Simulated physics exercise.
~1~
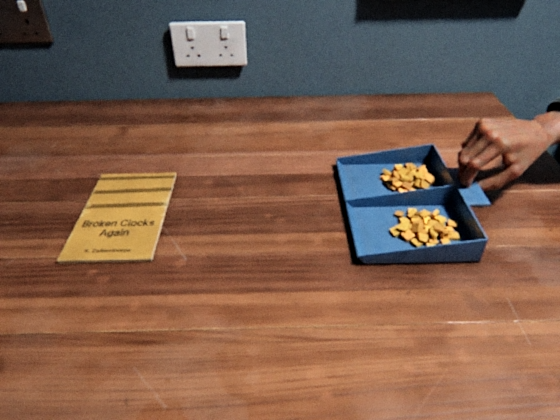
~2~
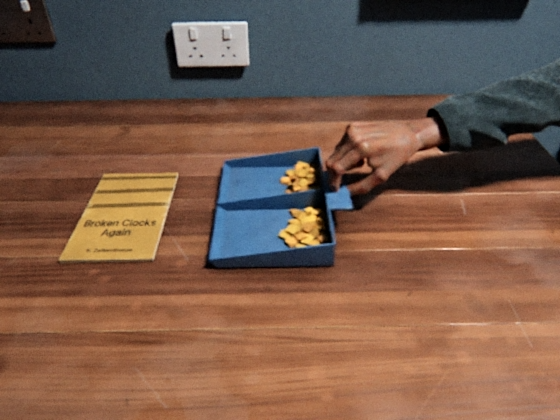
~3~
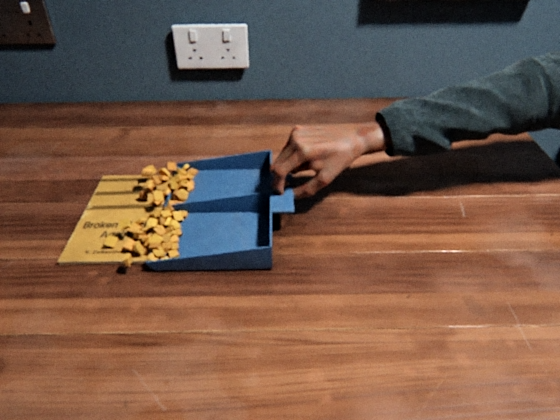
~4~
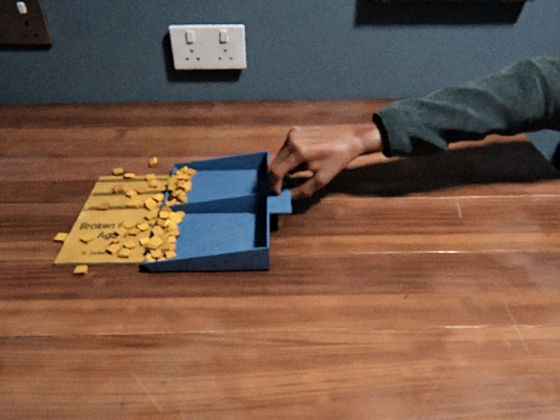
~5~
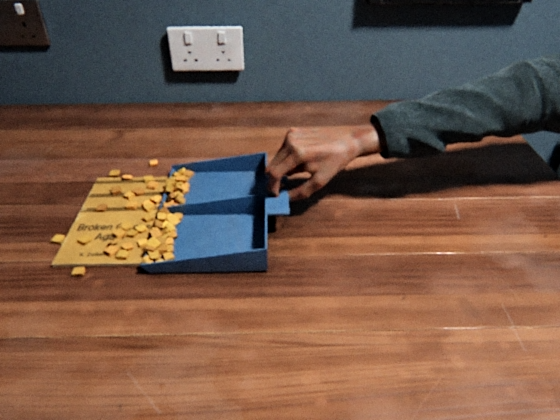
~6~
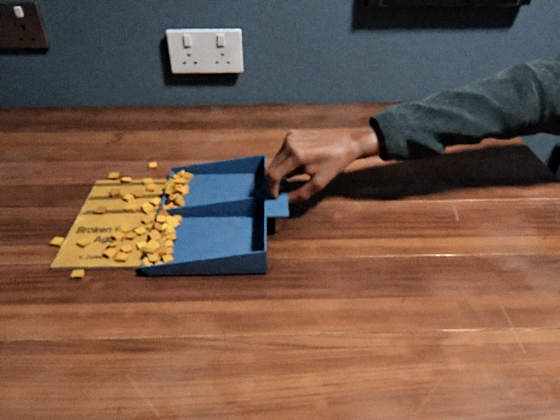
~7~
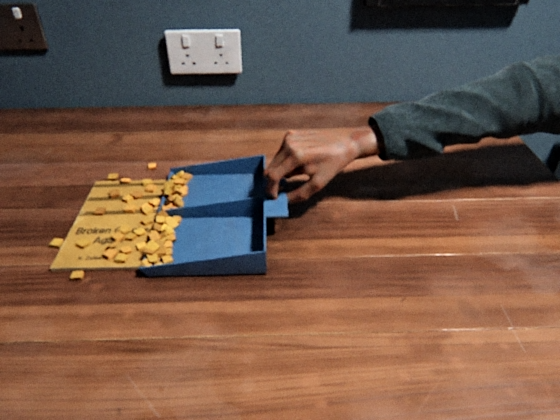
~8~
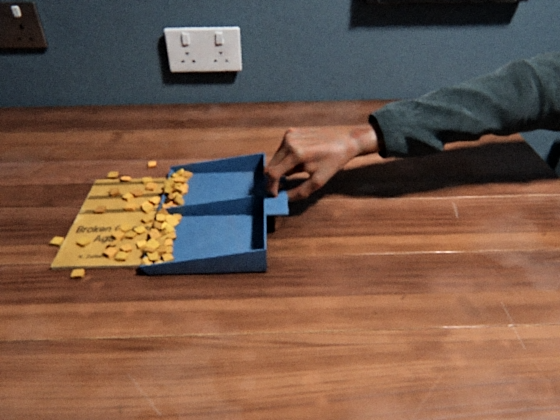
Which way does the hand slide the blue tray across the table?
The hand slides the tray to the left, toward the thin yellow book.
